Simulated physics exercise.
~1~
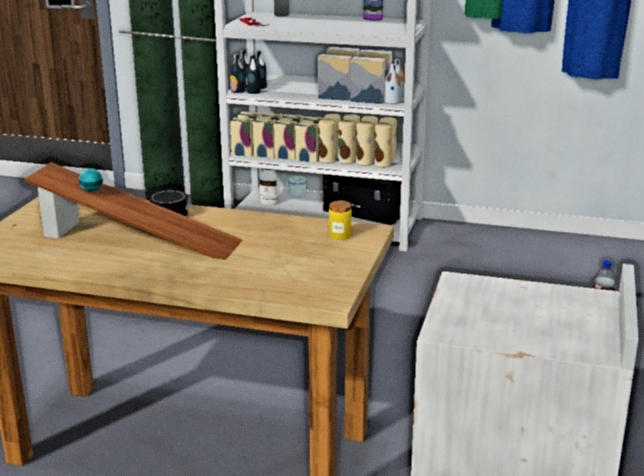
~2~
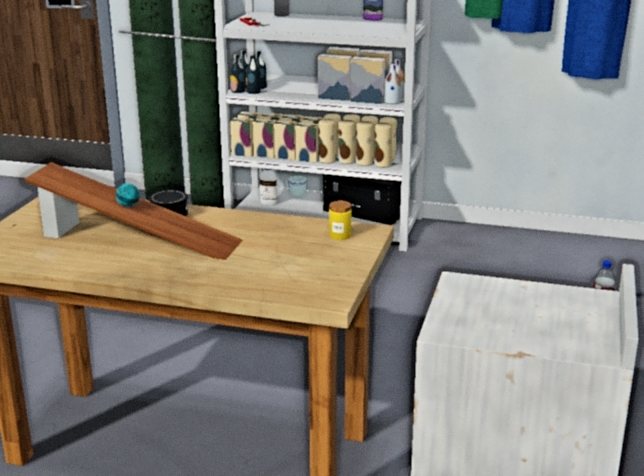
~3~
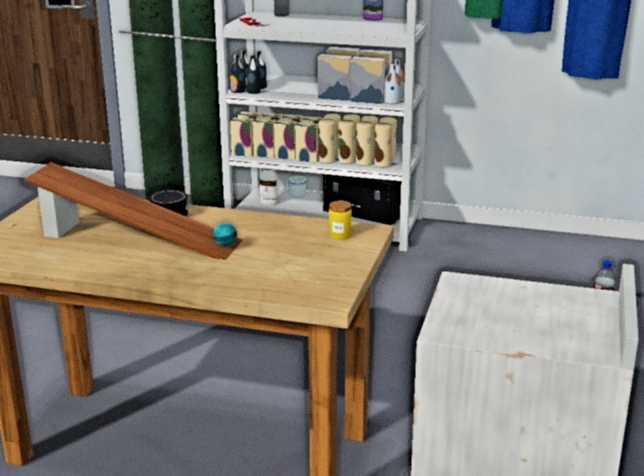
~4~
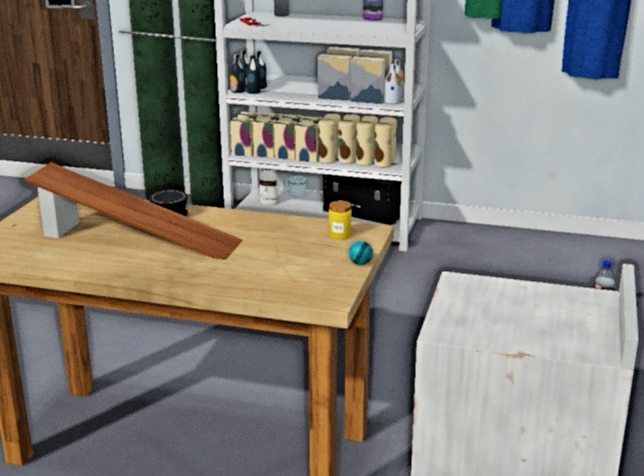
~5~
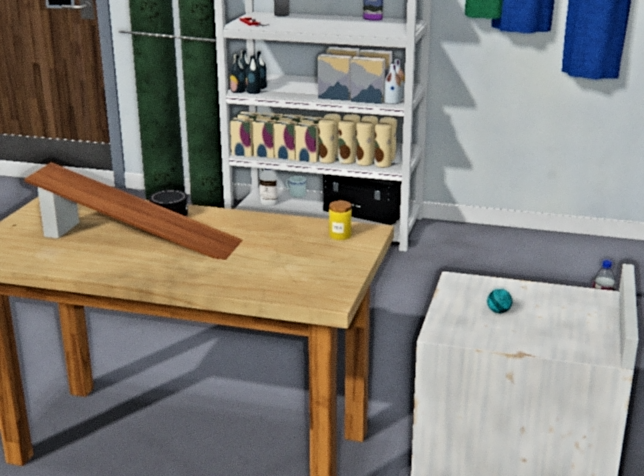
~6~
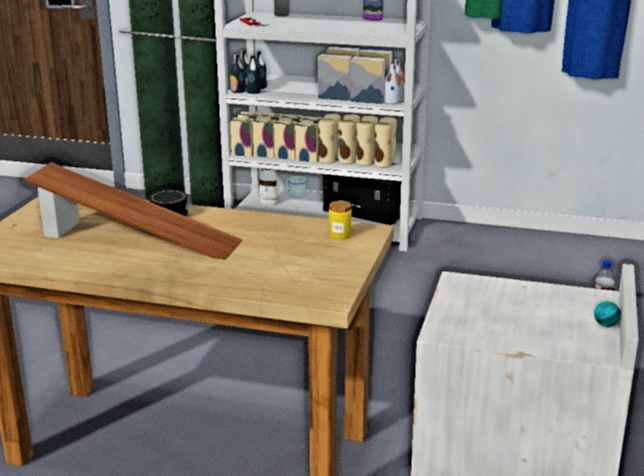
In a shop-like room with stocked white shelves and blue garments on the wall, a still, raised view takes in a wooden table at left and a lower, scuffed white top at right, with a gap between them. A turquoise ball sits high on a brown ramp, with a black tub behind it and a yellow jar farther right. The ball rolls down the ramp and onto the tabletop, passing in front of the jar. It crosses the gap to the white top, then ends at the raised batten on the far right, while tub and jar stay put.
